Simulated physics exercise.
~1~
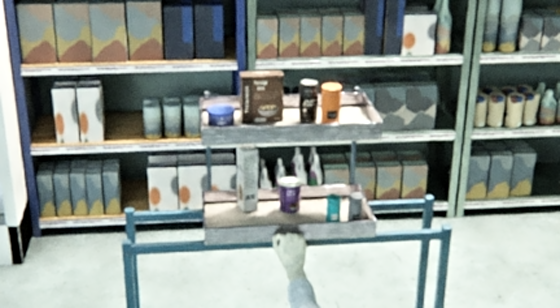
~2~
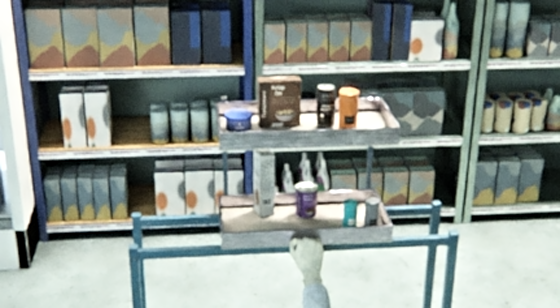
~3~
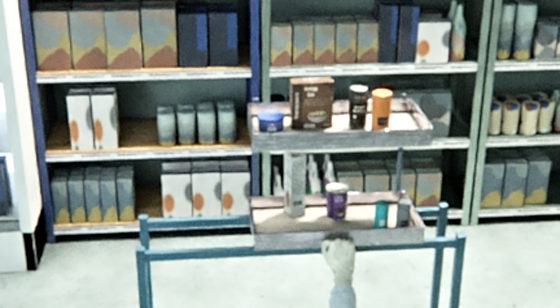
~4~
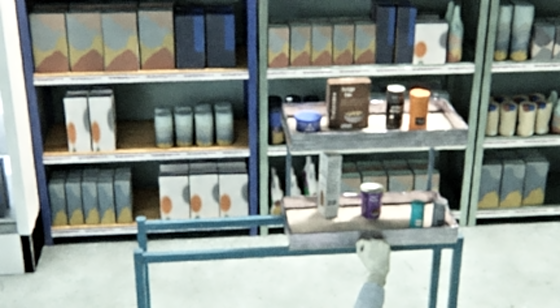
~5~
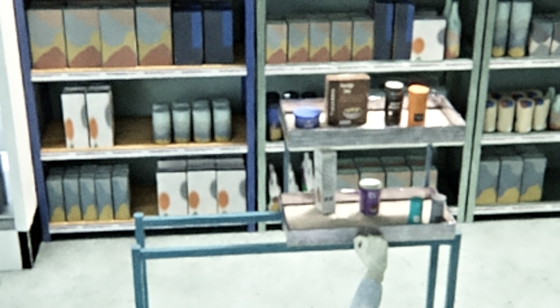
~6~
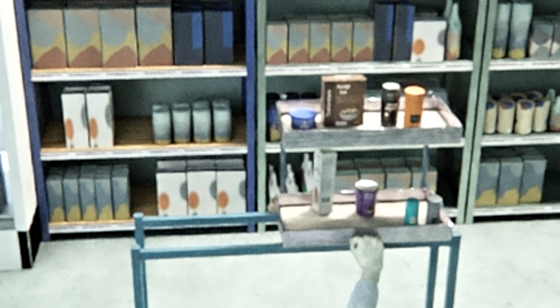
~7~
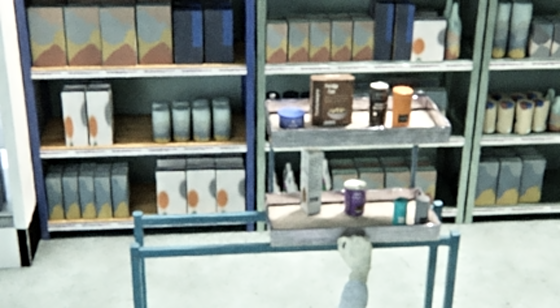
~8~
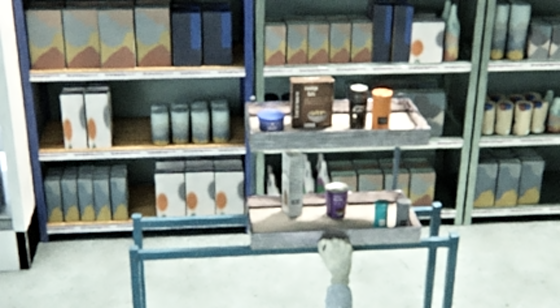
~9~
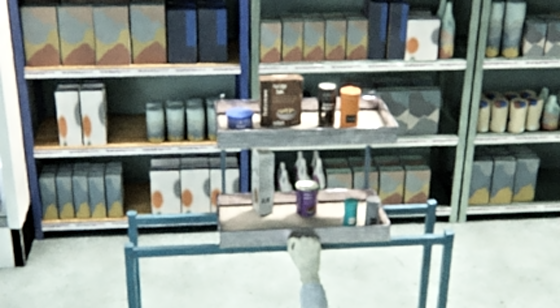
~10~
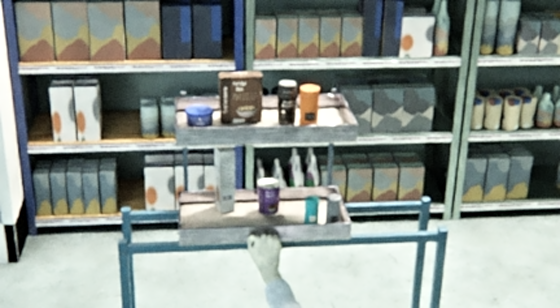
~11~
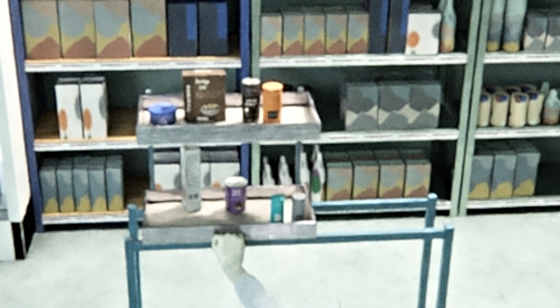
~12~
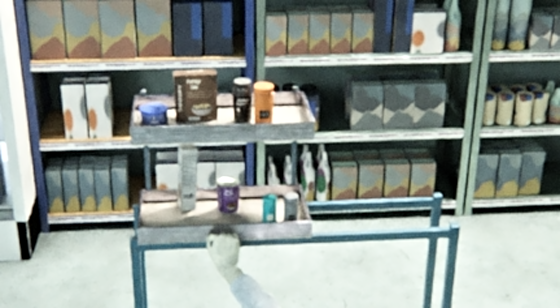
Shop aisle, a pale hand sliding a two-tier tray of jars and cartons right, then back left, everything on it staying upright.
